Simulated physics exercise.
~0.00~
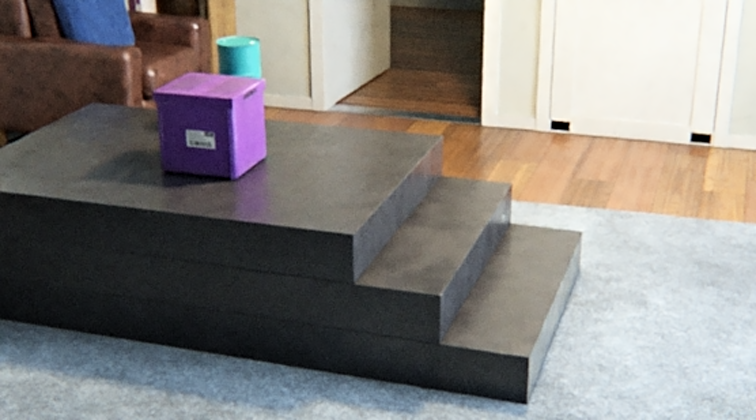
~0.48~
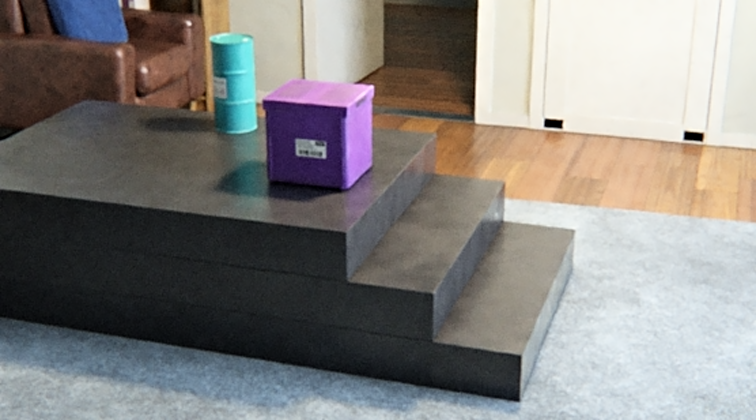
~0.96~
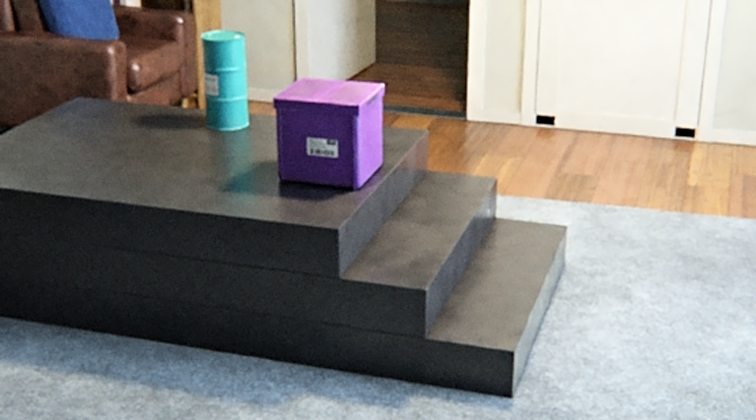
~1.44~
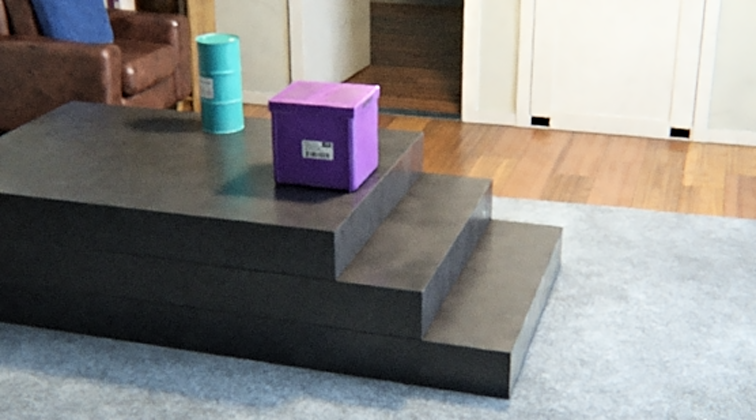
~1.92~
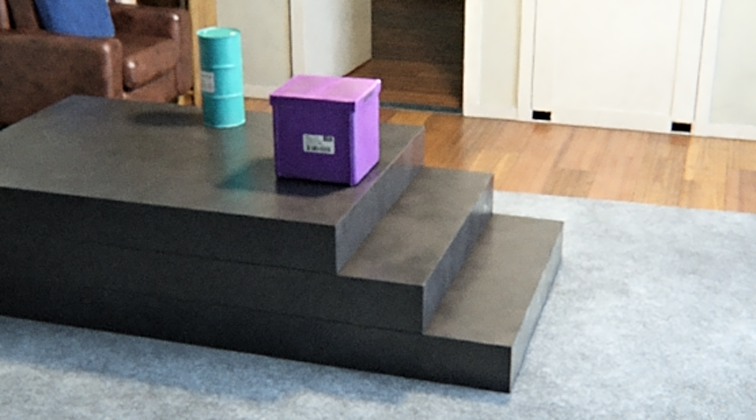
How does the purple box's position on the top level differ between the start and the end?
At the start it sat farther left, partly in front of the turquoise canister. By the end it was farther right, closer to the edge where the steps go down, with the canister in clear view to its left.
